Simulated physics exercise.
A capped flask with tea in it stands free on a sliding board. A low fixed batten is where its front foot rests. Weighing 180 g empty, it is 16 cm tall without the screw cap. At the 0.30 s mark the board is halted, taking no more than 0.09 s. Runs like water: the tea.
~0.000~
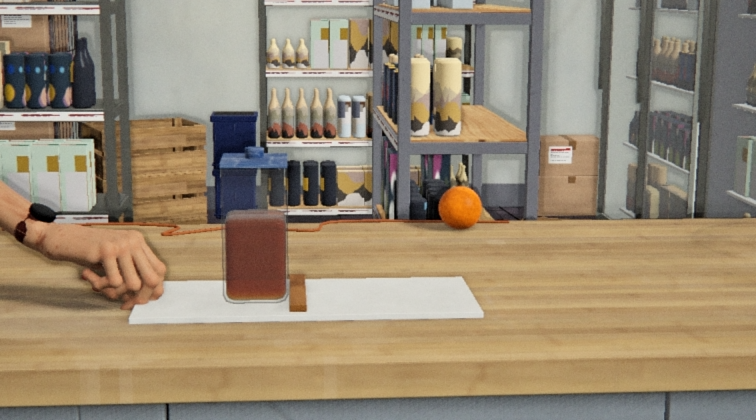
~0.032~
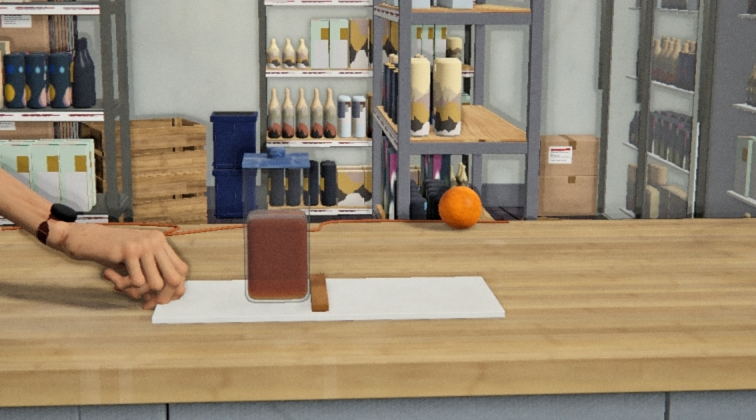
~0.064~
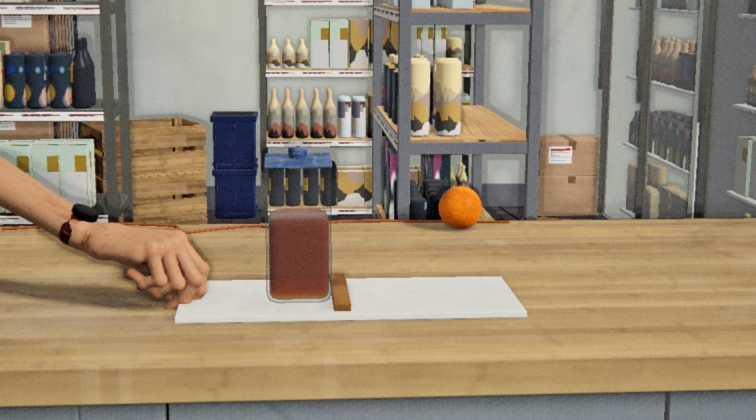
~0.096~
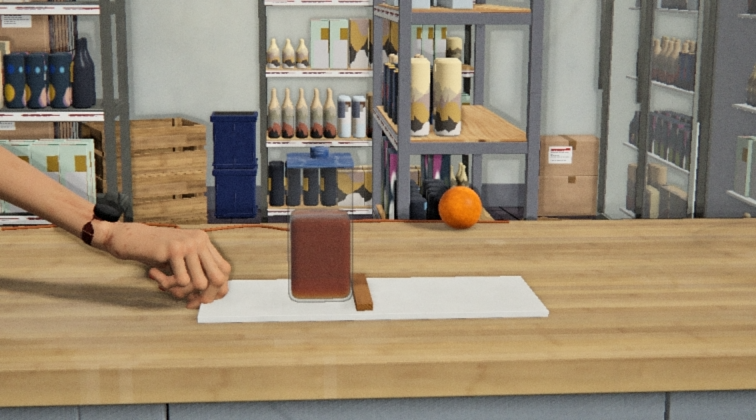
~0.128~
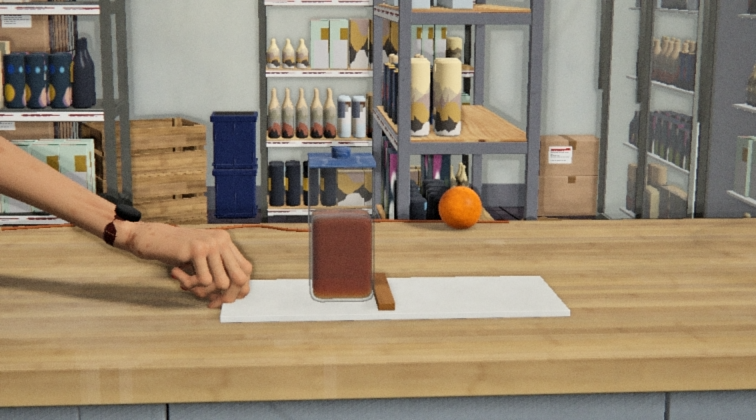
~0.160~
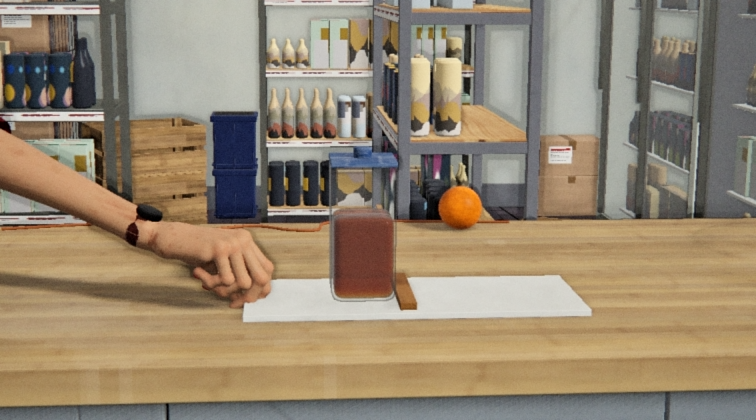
A white board carrying a capped flask of reddish-brown tea slid steadily to the right along a wooden counter, a hand at its left end moving with it, while an orange sat still behind.
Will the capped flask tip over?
No.
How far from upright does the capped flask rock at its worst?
Peak lean: Approx. 15 degrees.
Then, 0.39 s in, the board moves at 0.00 m/s; the capped flask leans 7°.
Then, 0.51 s in, the capped flask leans 15°.
Then, 0.67 s in, the capped flask stands where it began.
Then, 0.89 s in, the capped flask stands where it began.
Finally, the capped flask stands where it began.
